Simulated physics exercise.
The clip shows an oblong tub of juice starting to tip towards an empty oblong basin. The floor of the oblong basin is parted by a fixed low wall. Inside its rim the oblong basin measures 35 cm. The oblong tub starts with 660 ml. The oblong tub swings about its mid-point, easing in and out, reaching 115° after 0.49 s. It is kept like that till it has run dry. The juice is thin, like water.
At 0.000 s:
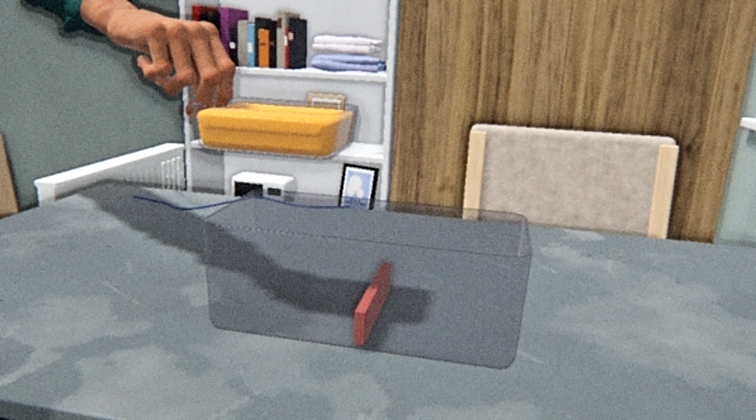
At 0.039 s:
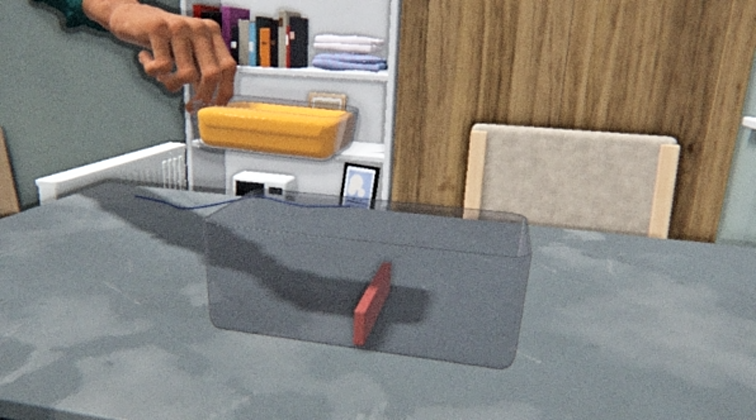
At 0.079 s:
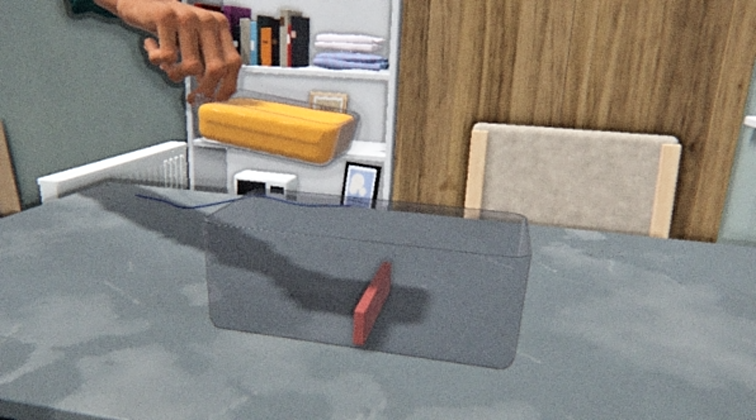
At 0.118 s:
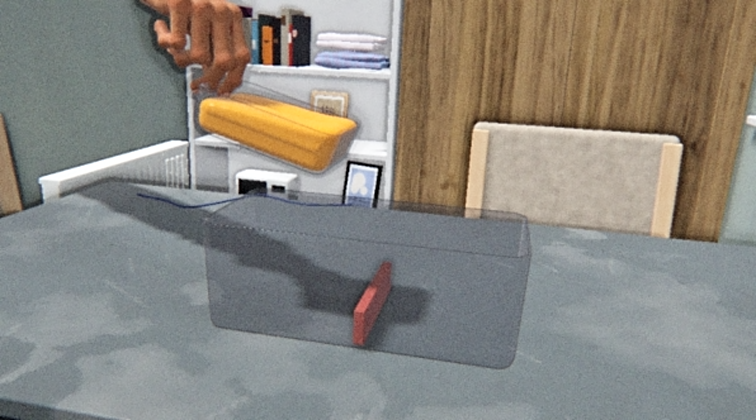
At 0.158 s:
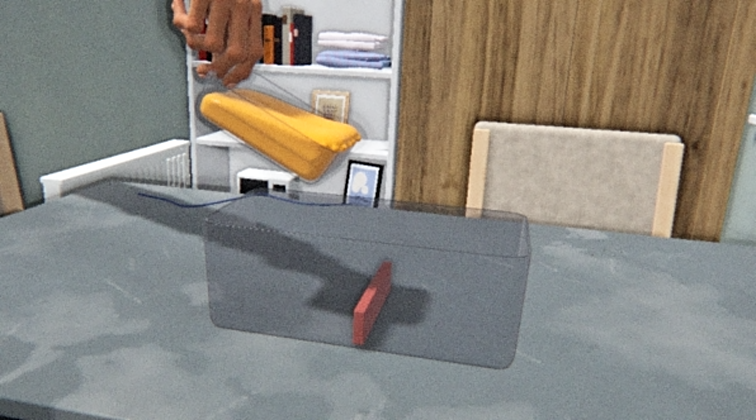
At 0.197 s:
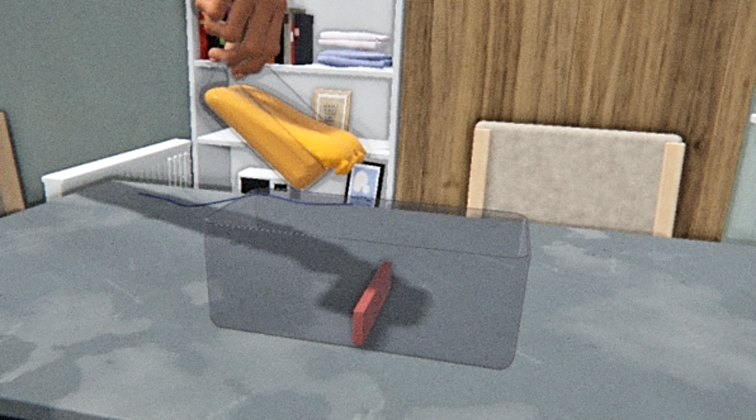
A clear oblong tub of orange-yellow juice, beneath a hand at upper left, tilts steadily down to the right, its juice gathering at the lower end and starting over the rim, while the hand moves right. Below it, a transparent, empty oblong basin with a small red upright wall rests on a mottled grey table. The still, eye-level view shows a room with white shelves of books and folded cloths, wood panelling and a beige chair.
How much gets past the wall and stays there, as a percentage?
About 37 per cent.
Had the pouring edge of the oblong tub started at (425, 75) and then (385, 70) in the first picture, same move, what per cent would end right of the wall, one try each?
In turn about 75 and 70 per cent.
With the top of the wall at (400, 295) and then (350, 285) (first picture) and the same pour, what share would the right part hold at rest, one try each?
In turn about 25 and 70 per cent.
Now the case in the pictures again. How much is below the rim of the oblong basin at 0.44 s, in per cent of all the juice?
About 92 per cent.
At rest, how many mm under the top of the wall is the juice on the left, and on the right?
Some 26 mm on the left and 32 mm on the right.
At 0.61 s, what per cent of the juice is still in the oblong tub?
Near 0 in a hundred.
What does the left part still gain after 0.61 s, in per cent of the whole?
About 2 per cent.
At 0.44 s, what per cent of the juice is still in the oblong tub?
Near 7 in a hundred.
By 0.44 s the tilt is 111° and 7 per cent is still to pour, 58 is left of the wall and 34 right of it.
By 0.61 s the tilt is 115° and 0 per cent is still to pour, 59 is left of the wall and 35 right of it.
By 0.79 s the tilt is 115° and 0 per cent is still to pour, 62 is left of the wall and 36 right of it.
By 0.99 s the tilt is 115° and 0 per cent is still to pour, 62 is left of the wall and 37 right of it.
At rest 62 per cent lies left of the wall, 37 right of it and 2 outside.
